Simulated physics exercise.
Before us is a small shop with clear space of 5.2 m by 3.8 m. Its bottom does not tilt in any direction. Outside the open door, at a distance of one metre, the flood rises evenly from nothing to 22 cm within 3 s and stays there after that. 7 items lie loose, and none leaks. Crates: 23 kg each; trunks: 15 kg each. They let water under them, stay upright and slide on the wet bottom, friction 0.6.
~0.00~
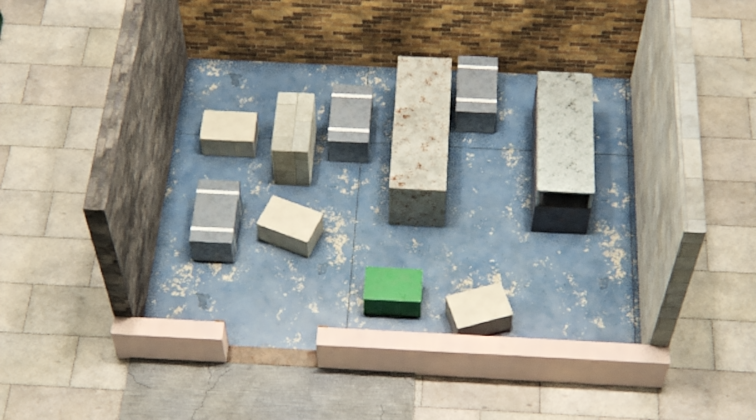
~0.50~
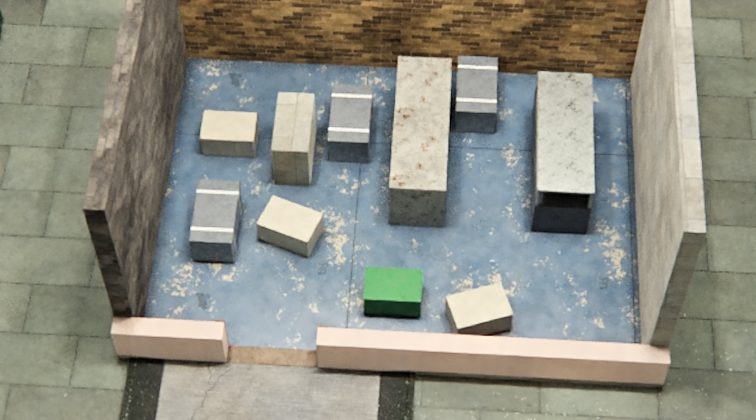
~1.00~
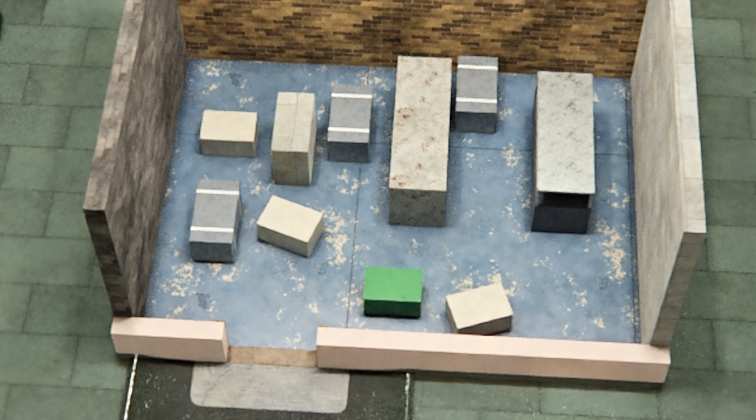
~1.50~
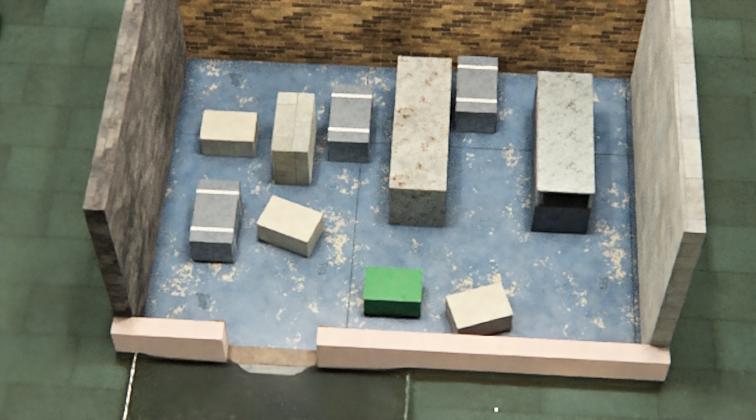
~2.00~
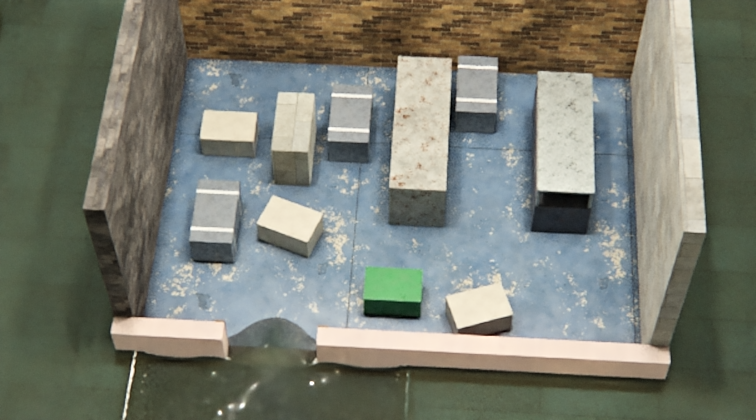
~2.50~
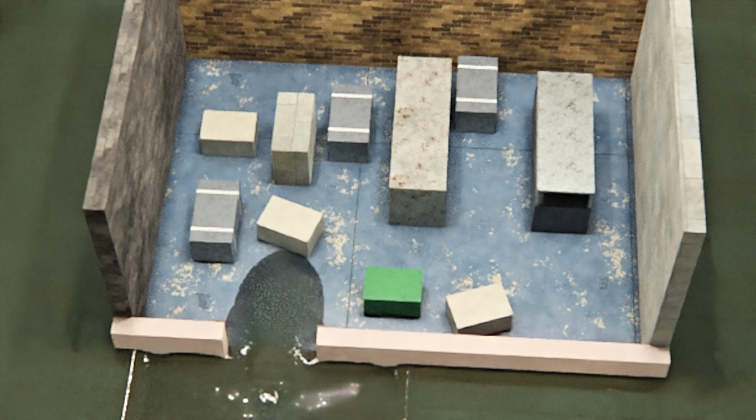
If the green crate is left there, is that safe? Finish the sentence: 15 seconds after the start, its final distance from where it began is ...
Less than a quarter metre.
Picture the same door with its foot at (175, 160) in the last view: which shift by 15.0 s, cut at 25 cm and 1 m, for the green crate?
As for the green crate, it winds up a long way off.
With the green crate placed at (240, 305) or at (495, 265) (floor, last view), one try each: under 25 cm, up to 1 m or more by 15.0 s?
Try one: Moderate displacement; try two: Negligible displacement.
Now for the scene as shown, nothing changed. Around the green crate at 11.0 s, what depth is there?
Depth: About 3 cm.
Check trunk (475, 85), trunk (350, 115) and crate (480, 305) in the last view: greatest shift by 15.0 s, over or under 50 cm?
Note - in order: Smaller; farther; smaller.
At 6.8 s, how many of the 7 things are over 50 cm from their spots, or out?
It comes to 1.
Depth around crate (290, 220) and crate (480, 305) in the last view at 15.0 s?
Roughly 18 and 7 cm.
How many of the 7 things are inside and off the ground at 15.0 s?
At that moment it comes to 5.
After 3.5 s the green crate is near (393, 284), 0.0 m from its start, aground; 0 afloat.
After 6.8 s the green crate is near (393, 284), 0.0 m from its start, aground; 1 afloat.
After 11.0 s the green crate is near (393, 284), 0.0 m from its start, aground; 4 afloat.
After 15.0 s the green crate is near (393, 284), 0.0 m from its start, aground; 5 afloat.
